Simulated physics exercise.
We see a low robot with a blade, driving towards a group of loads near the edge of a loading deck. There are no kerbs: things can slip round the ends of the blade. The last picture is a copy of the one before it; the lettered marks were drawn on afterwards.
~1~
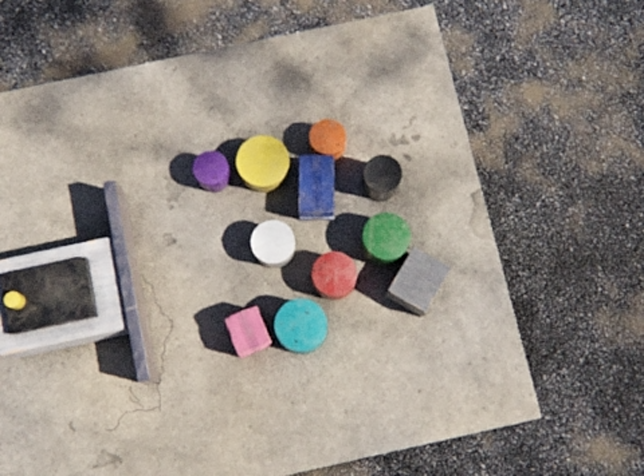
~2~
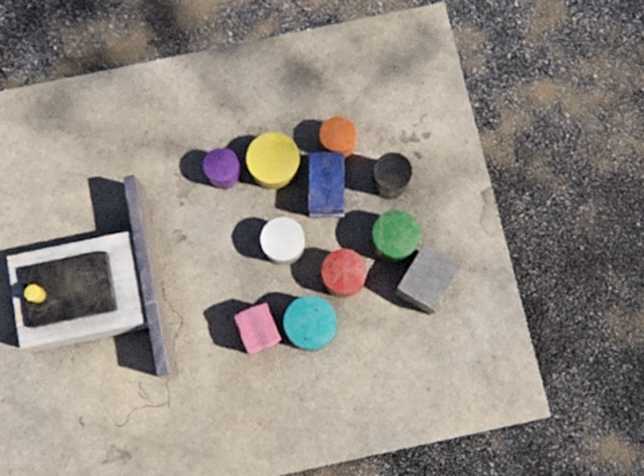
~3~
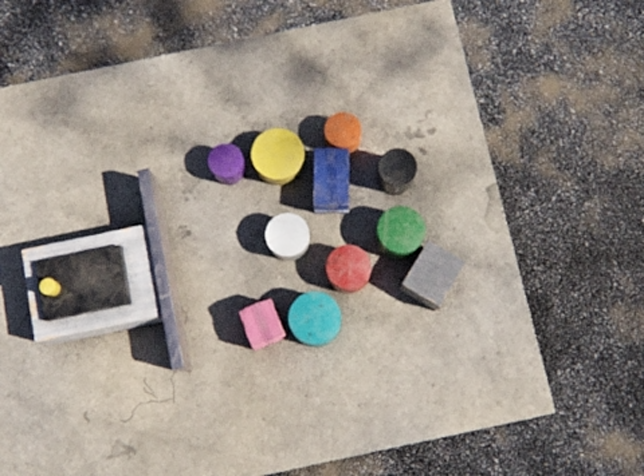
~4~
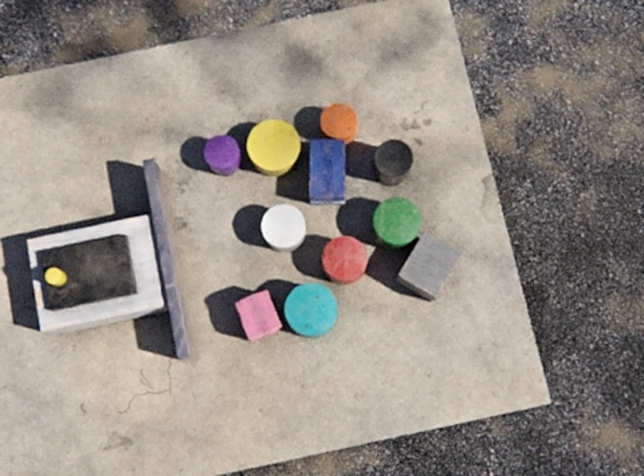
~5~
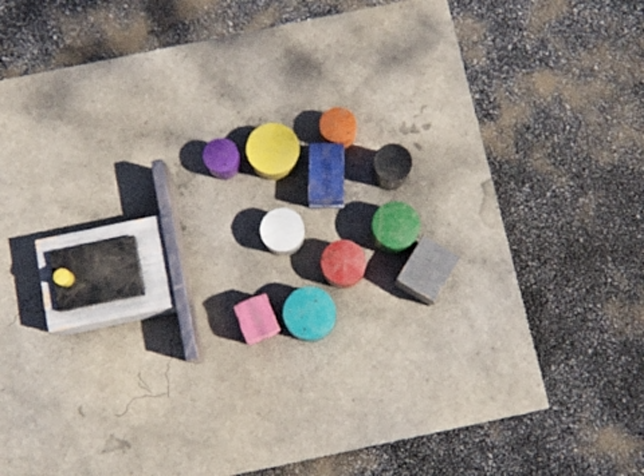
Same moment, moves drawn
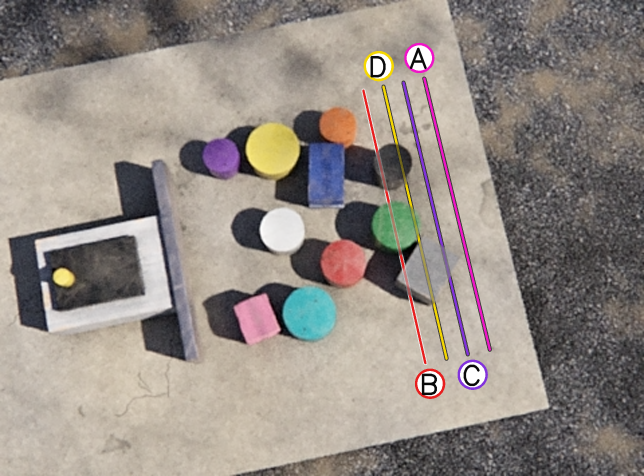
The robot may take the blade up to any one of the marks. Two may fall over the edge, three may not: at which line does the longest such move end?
Line C.
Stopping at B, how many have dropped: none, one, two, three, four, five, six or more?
By then, none.
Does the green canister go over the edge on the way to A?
Yes.
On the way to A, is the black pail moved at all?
By then, yes.
On the marked copy, A at (456, 210); B at (393, 223); C at (435, 214); D at (414, 219).
With C. Early on, robot (199, 253); purple canister (265, 135); orange canister (352, 126).
Further on, robot (293, 233); grey crate (443, 265); green canister (427, 218).
At the end, robot (366, 218); grey crate (514, 254); green canister (497, 202); none fallen.
As for the rest, A drops three; B is within the limit but short; D is within the limit but short.
